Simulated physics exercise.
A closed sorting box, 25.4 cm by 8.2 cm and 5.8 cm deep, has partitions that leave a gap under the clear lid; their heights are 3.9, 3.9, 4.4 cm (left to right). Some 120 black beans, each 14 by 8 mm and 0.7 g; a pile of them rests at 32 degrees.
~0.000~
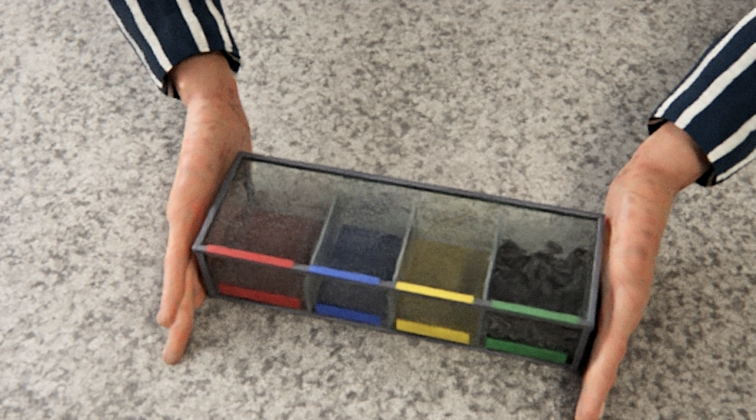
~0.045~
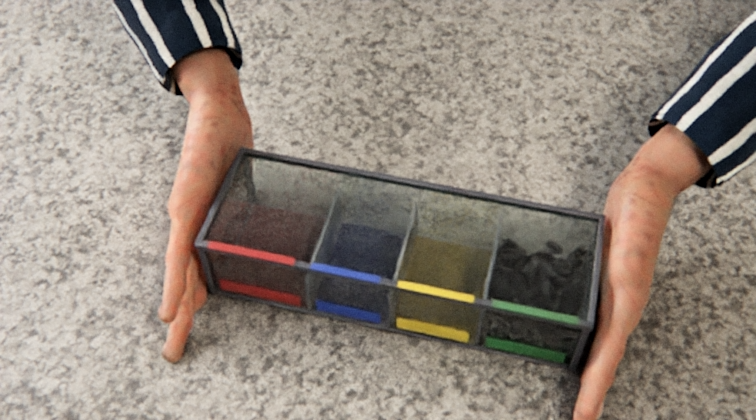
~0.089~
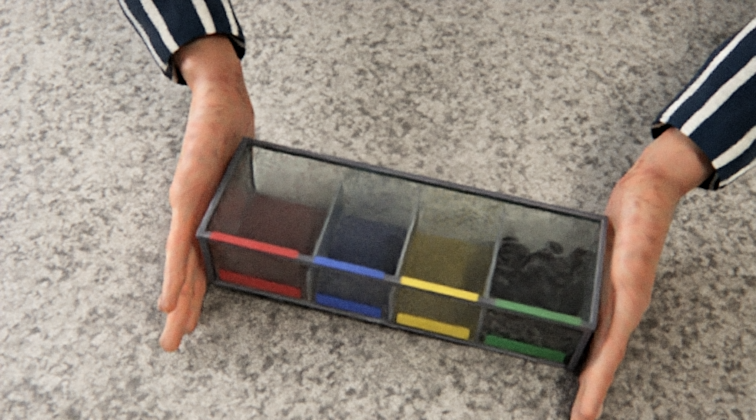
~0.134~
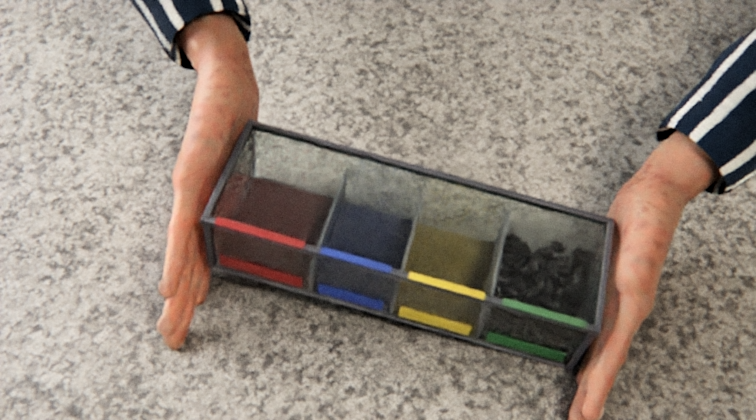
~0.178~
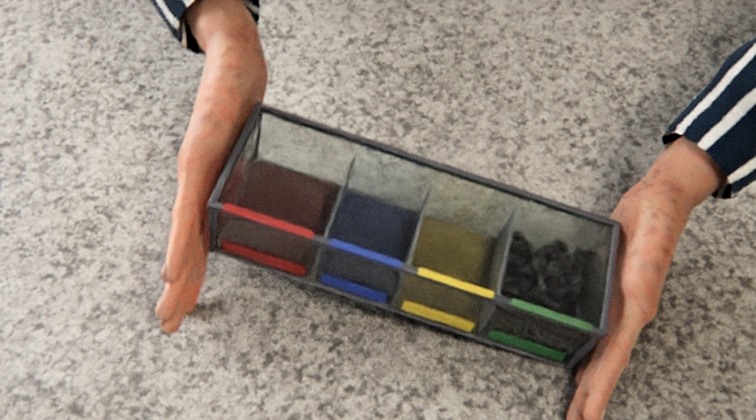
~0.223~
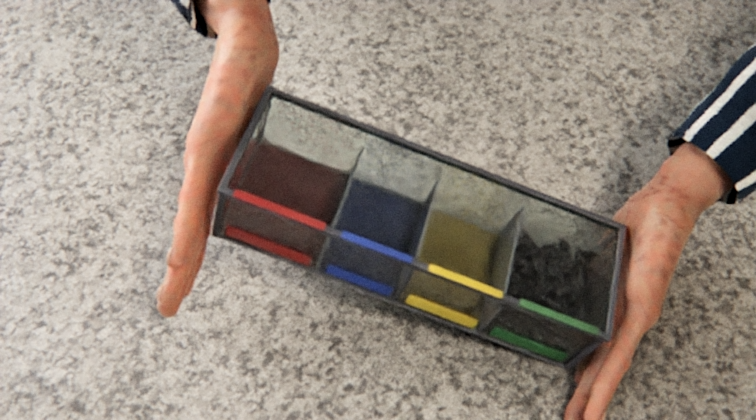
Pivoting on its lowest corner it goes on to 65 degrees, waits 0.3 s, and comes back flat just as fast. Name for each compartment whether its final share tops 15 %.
Red: No, blue: No, green: Yes, yellow: No.
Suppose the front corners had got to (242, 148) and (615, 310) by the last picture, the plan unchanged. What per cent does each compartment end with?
Red 0; blue 0; green 100; yellow 0.
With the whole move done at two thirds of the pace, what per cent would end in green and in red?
Green 100; red 0.
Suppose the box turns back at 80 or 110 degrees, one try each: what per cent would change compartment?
About 0 and 0 per cent.
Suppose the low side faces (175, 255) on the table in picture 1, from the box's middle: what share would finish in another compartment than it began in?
Some 5 per cent.
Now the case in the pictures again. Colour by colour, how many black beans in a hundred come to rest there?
Red 0; blue 0; green 100; yellow 0.
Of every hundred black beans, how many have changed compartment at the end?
Roughly 0 per cent.
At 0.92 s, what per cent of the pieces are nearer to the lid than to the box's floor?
Some 20 per cent.
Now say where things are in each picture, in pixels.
Box tilt 0 degrees, front corners at (201, 247) and (587, 322); green 100 %, in the first picture.
Box tilt 1 degrees, front corners at (203, 243) and (587, 323), in the second picture.
Box tilt 3 degrees, front corners at (205, 233) and (589, 324), lowest corner right front, in the third picture.
Box tilt 8 degrees, front corners at (209, 218) and (594, 327), lowest corner right front, in the fourth picture.
Box tilt 12 degrees, front corners at (216, 204) and (599, 330), lowest corner right front, in the fifth picture.
Box tilt 17 degrees, front corners at (226, 189) and (604, 334), lowest corner right front; green 100 %. The box's pace is about 105 degrees a second, in the sixth picture.
After 0.92 s, tilt 65 degrees; green 100 %.
After 1.39 s, tilt 34 degrees; green 100 %.
After 1.93 s, tilt 0 degrees; green 100 %.
In the end, at 2.2 s, red 0 %, blue 0 %, green 100 %, yellow 0 %.
